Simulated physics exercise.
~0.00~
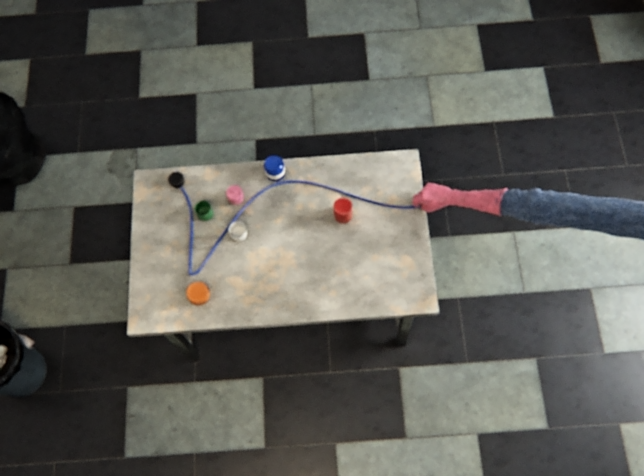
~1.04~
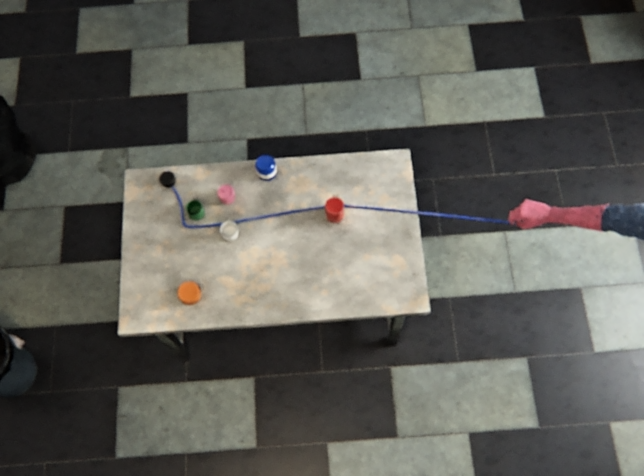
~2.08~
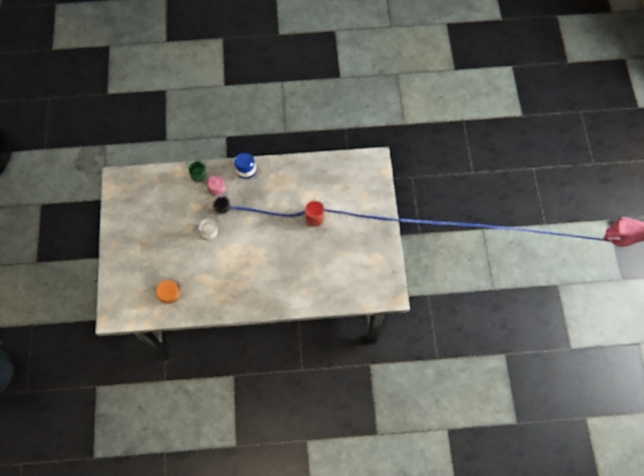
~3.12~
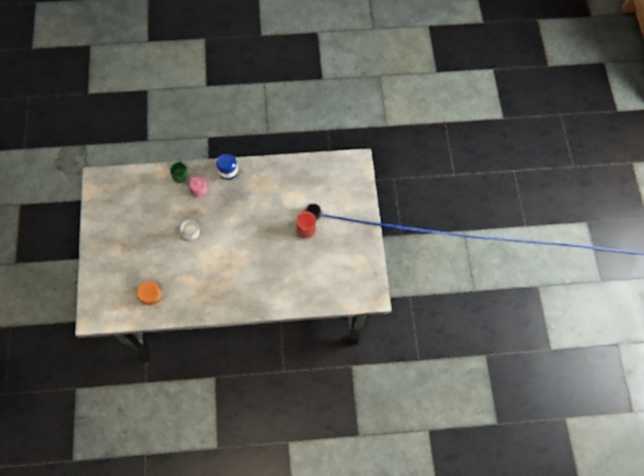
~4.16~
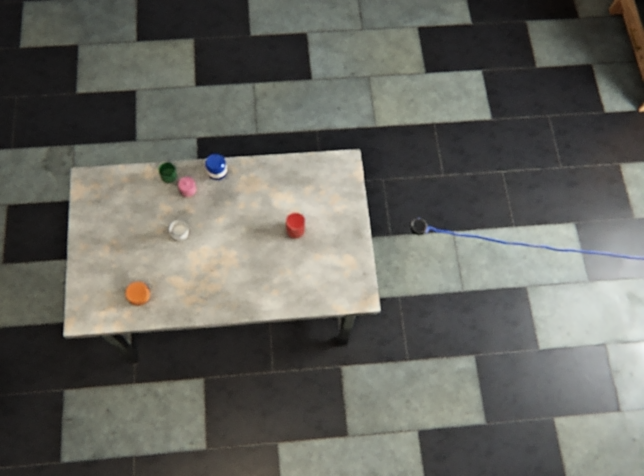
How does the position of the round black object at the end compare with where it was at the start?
At the start it sits near the upper left corner of the table, beside the green cup. By the end it is off the table, beyond the right edge, still attached to the blue cord.
